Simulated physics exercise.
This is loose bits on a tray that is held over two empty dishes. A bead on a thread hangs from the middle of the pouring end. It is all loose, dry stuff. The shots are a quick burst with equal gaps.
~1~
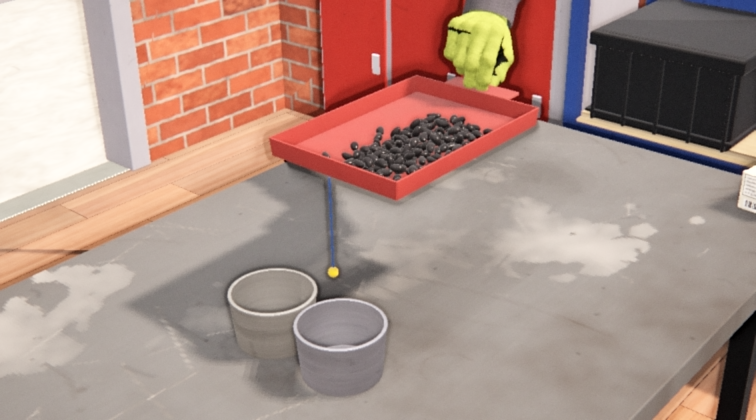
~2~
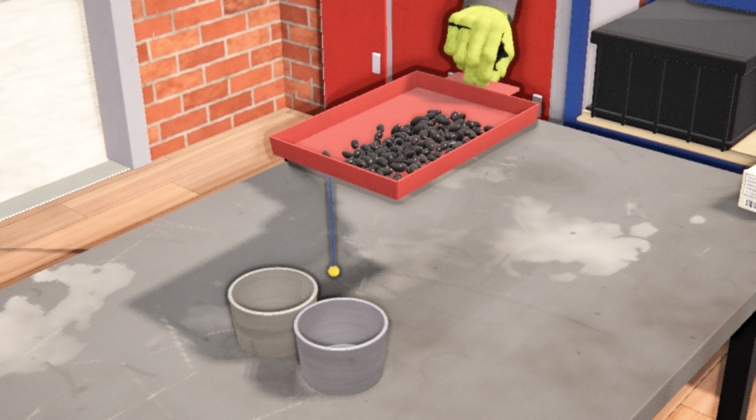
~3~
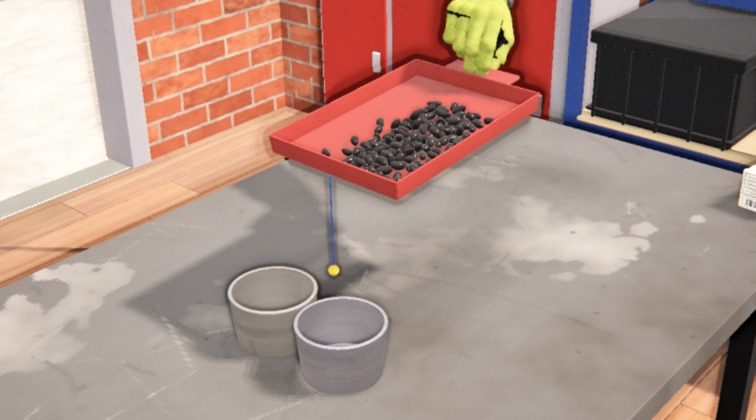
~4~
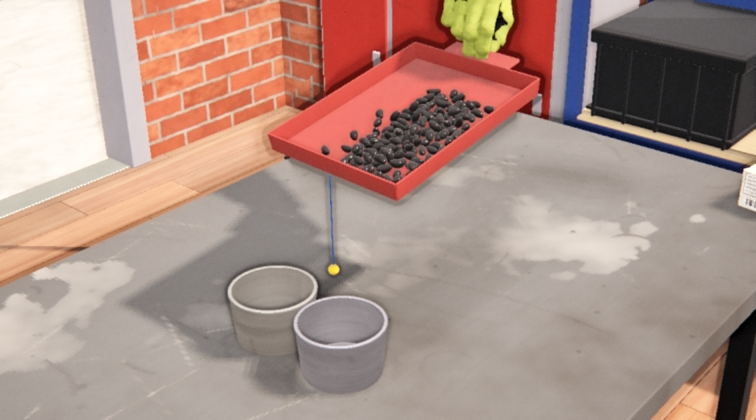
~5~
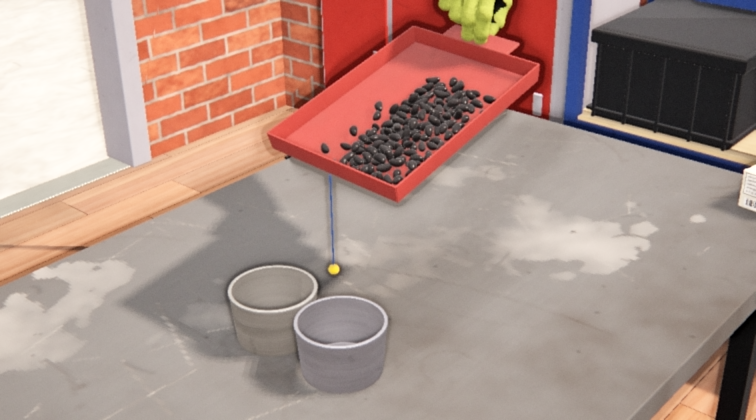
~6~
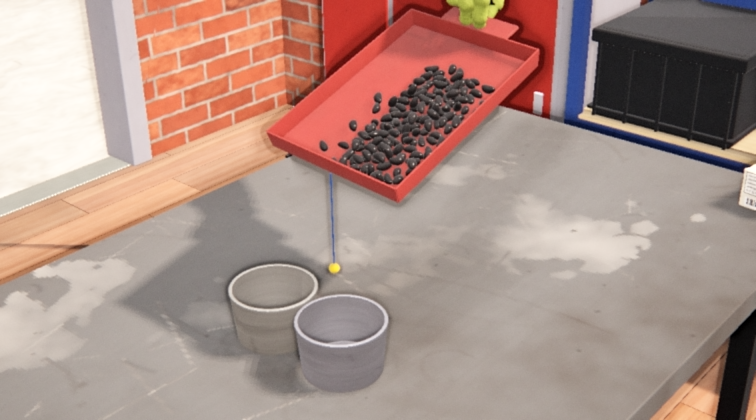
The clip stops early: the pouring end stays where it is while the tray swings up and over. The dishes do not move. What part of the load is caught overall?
Together they catch over half.
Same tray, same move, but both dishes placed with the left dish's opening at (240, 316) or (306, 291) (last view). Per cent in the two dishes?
In turn 10 and 80 in a hundred.
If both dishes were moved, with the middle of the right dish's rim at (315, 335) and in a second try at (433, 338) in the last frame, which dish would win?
In turn: The right dish; the left dish.
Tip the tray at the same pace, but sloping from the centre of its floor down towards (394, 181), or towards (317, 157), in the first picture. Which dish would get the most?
One: Right. Two: The left-hand dish.
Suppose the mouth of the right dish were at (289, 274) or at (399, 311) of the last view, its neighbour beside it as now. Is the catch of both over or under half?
First below a half, then the smaller part.
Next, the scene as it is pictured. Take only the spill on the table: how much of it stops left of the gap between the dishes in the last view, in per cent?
Near 40 %.
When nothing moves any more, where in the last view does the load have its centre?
Near (340, 361).
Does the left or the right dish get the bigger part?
That is the right one.
Soon, tray tipped steeply; nearly all on the tray; a stray few in the air.
A while on, tray tipped right over; about half on the tray; about a quarter in the right dish; a stray few in the left dish; a small part outside both; about a quarter in the air.
Towards the end, tray tipped past a quarter turn; about two thirds in the right dish; a small part in the left dish; about a quarter outside both.
Finally, tray tipped past a quarter turn; about two thirds in the right dish; a small part in the left dish; about a quarter outside both.
